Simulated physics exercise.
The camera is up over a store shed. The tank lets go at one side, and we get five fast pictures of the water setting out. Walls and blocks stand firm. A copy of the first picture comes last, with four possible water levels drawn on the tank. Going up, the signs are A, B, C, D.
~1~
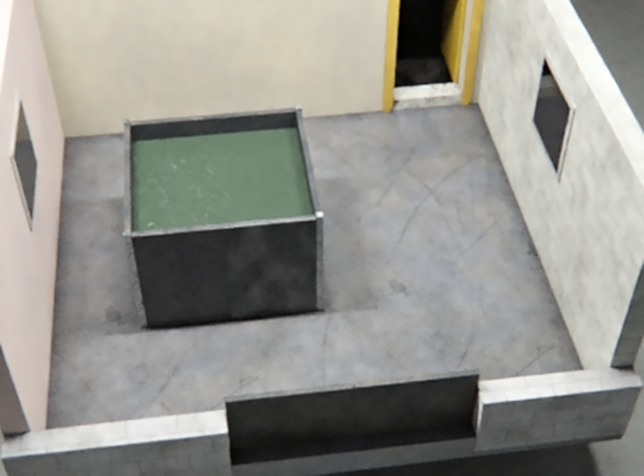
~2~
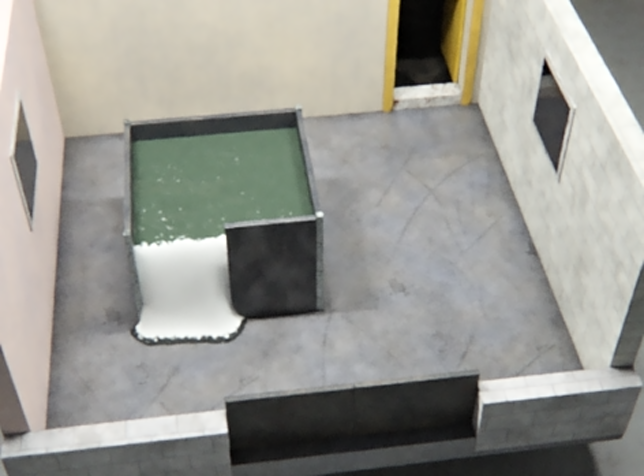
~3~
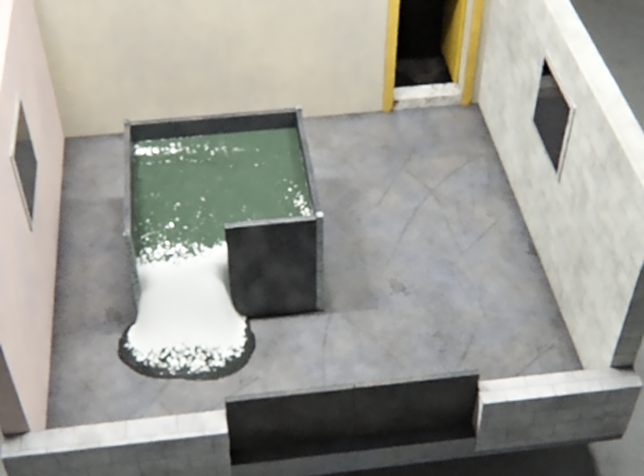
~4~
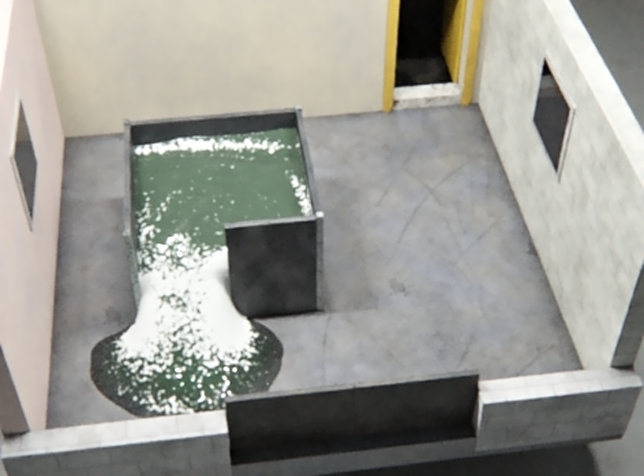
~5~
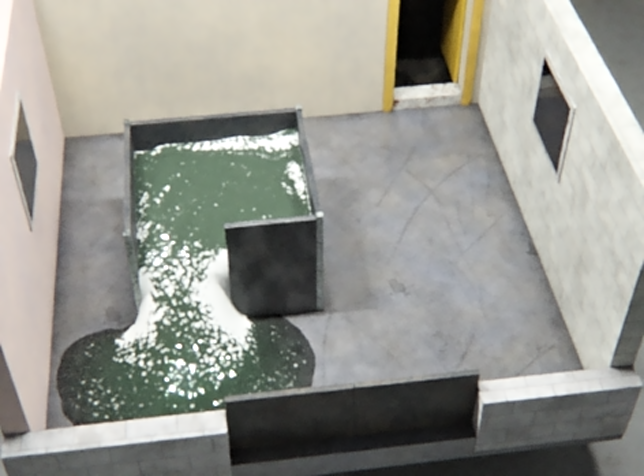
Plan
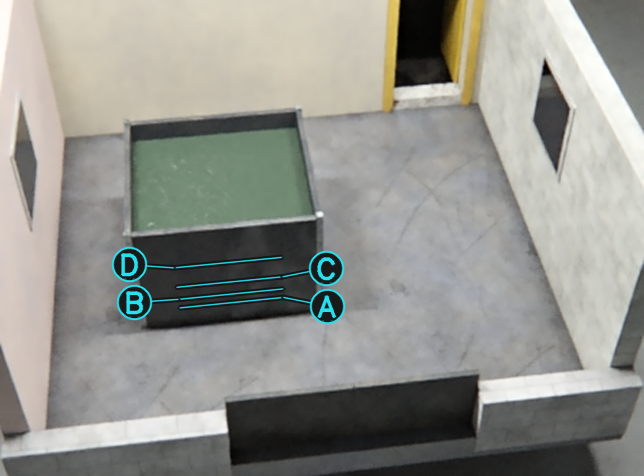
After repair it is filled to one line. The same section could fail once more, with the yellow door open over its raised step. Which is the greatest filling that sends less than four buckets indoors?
Mark D.
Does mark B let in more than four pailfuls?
No.
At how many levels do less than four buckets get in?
All four.
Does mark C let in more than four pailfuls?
No.
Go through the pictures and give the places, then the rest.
The first picture shows water in the tank at rest, its middle at (220, 185); foot of the yellow doorway at (427, 107); shut gate at (353, 393).
In the second picture, 1 % of the ground under water, visible out to (142, 331).
In the third picture, 4 % of the ground under water, visible out to (240, 360).
In the fourth picture, 8 % of the ground under water, visible out to (106, 373).
In the fifth picture, 15 % of the ground under water, visible out to (75, 377).
In cyan, A at (231, 302); B at (230, 294); C at (229, 282); D at (228, 262); from the bottom up A, B, C, D.
Choosing A, nothing gets over.
Choosing B, nothing gets over.
Choosing C, nothing gets over.
Choosing D, a bucket or two gets in.
